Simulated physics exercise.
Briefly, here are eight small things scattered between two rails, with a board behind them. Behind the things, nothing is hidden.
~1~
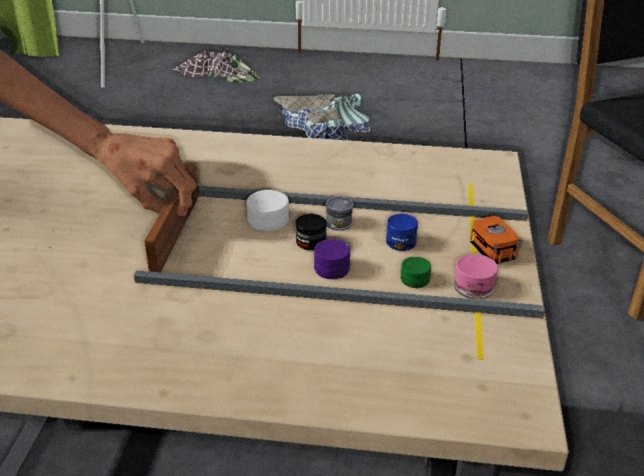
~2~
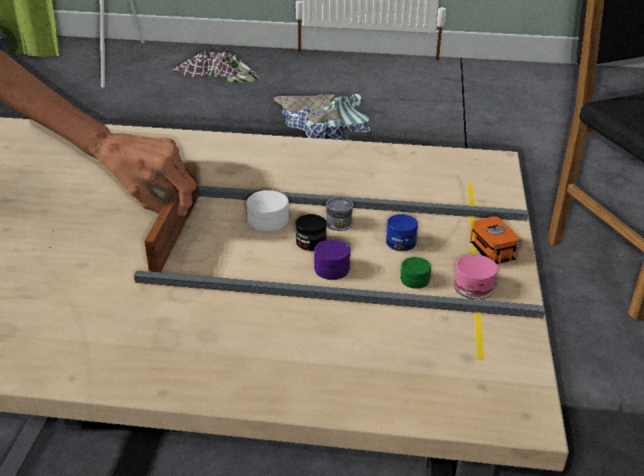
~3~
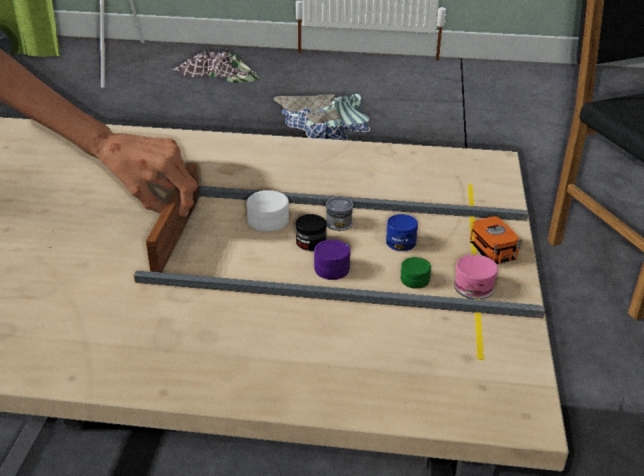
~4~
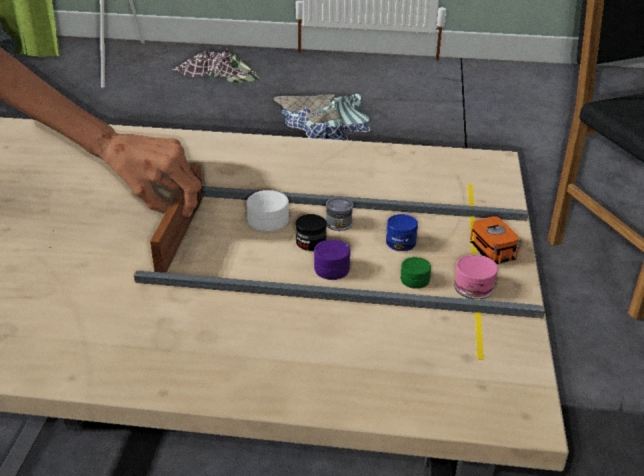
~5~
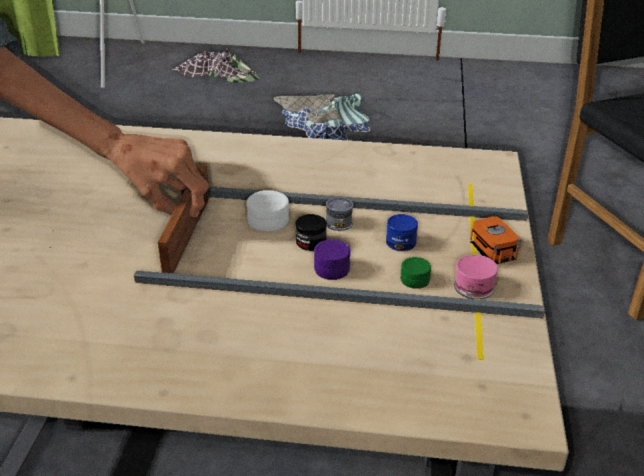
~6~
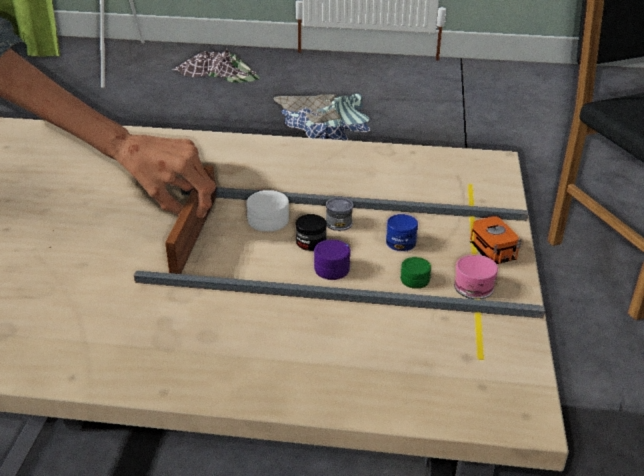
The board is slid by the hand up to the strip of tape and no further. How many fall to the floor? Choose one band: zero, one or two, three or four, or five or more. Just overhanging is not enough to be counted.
One or two.
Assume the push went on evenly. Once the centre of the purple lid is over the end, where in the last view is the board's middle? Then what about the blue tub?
Roughly (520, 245); for the second one, roughly (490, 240).
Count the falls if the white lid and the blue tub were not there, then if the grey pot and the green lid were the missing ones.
1 for the first case, 1 for the second.
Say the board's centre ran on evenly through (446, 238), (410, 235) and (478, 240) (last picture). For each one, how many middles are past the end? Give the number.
Per position: 0 / 0 / 2.
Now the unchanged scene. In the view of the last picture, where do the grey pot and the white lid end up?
Roughly (519, 218), and the other roughly (495, 229).
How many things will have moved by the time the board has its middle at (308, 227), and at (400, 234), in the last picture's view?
First 3, then 7.
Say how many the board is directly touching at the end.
The count in contact is 3.
A little later, none off yet; orange case at rest near (494, 241); pink tin at rest near (476, 277); green lid at rest near (416, 273).
When it is over, the number that fall off is one or two; down, pink tin and orange case.
